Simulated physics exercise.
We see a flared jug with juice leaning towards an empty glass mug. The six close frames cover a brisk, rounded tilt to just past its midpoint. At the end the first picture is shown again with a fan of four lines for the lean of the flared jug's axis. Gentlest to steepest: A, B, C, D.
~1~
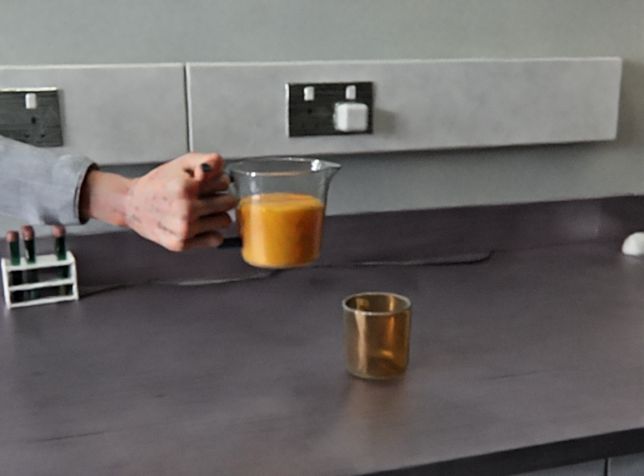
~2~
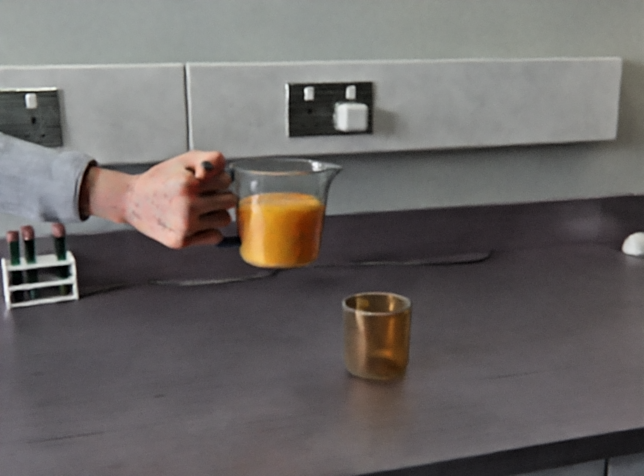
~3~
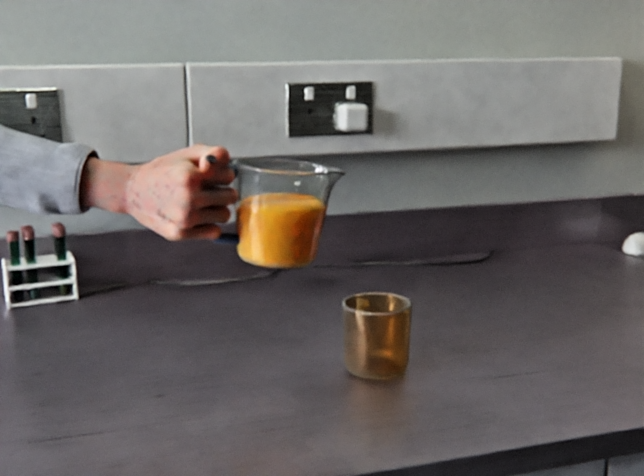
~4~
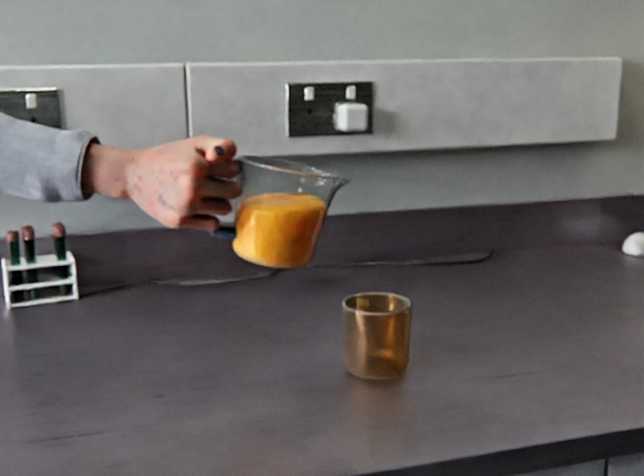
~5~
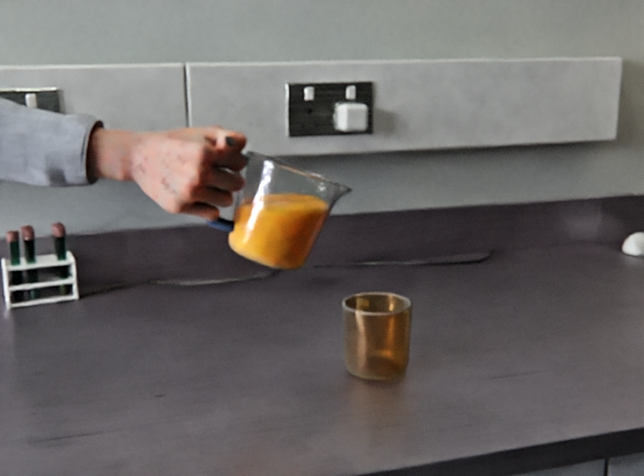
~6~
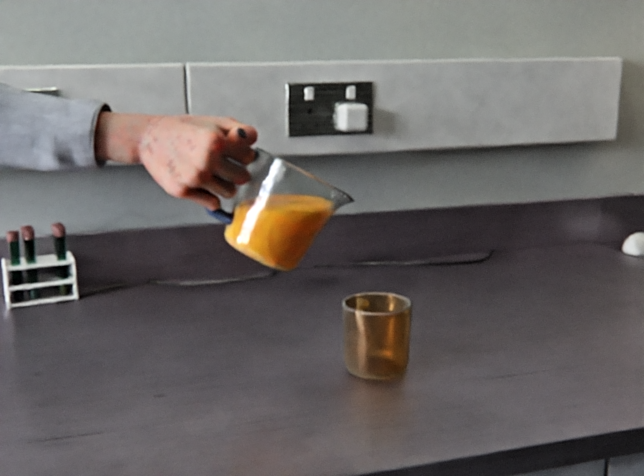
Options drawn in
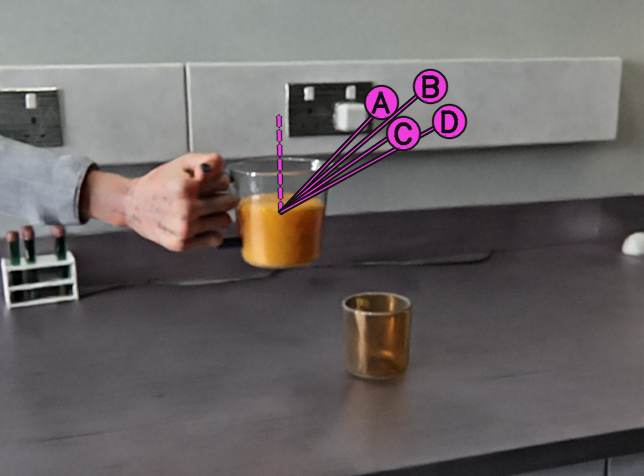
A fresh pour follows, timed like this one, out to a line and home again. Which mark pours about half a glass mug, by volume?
Use tilt C.
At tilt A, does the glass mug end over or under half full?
Under half.
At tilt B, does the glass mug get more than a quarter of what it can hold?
Yes, it does.
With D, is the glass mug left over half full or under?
Over.
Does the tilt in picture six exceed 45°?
No.
On the marked copy, A at (371, 117); B at (416, 96); C at (386, 138); D at (433, 128).
Choosing A, the glass mug ends with about 20 % of what it can hold.
Choosing B, the glass mug ends with about 34 % of what it can hold.
Choosing C, the glass mug ends with about 51 % of what it can hold.
Choosing D, the glass mug ends with about 67 % of what it can hold.
